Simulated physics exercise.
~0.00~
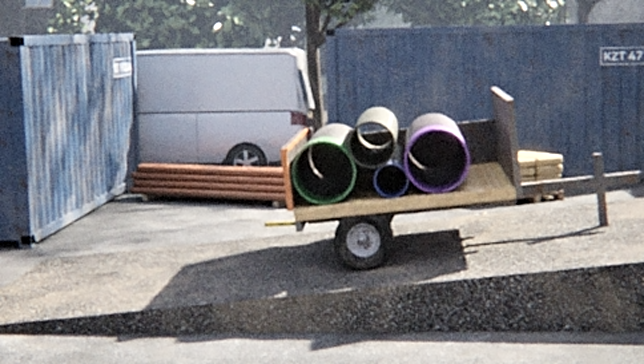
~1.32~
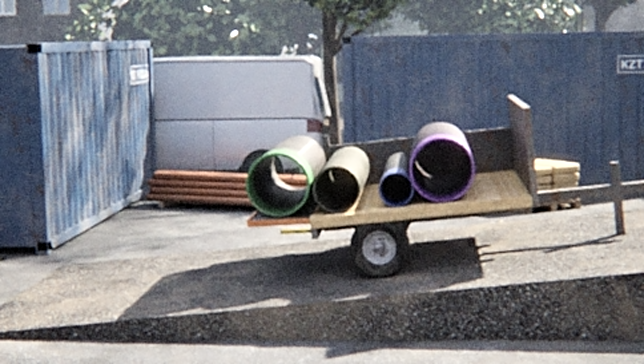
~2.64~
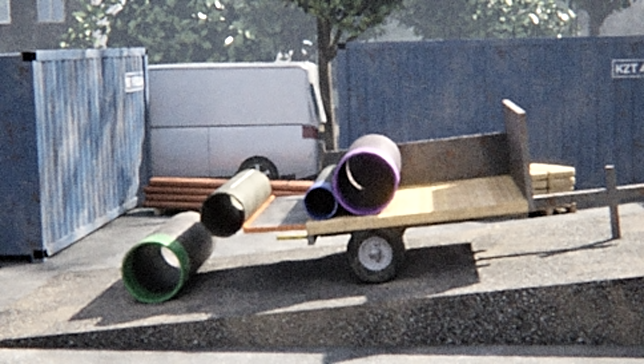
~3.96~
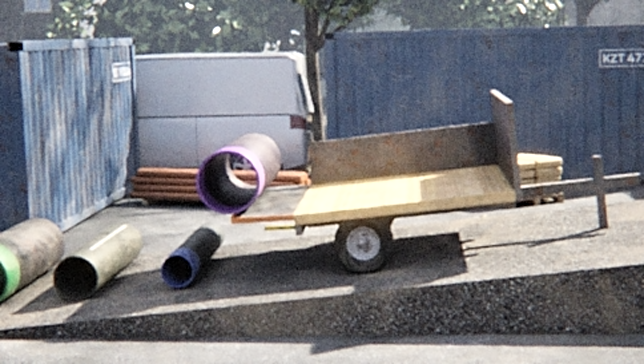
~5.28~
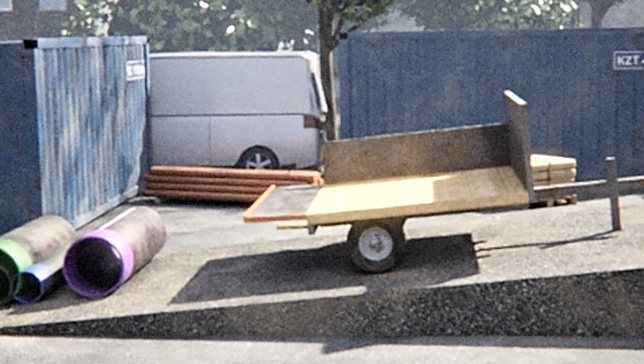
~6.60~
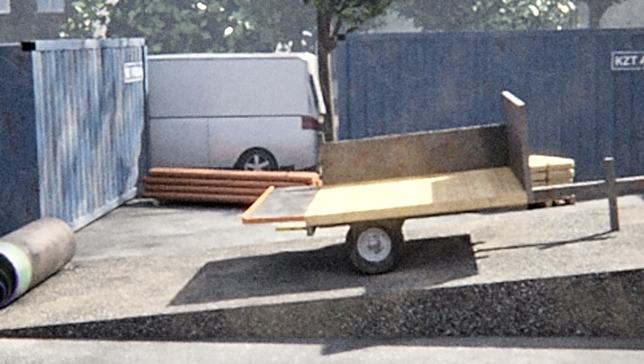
We see a tilted trailer loaded with four hollow pipes, some rimmed green, blue and purple. Its tailgate drops open, the pipes roll left and fall off the back, the green-rimmed one first and the purple-rimmed one last, leaving the bed empty and pipes on the ground at left.
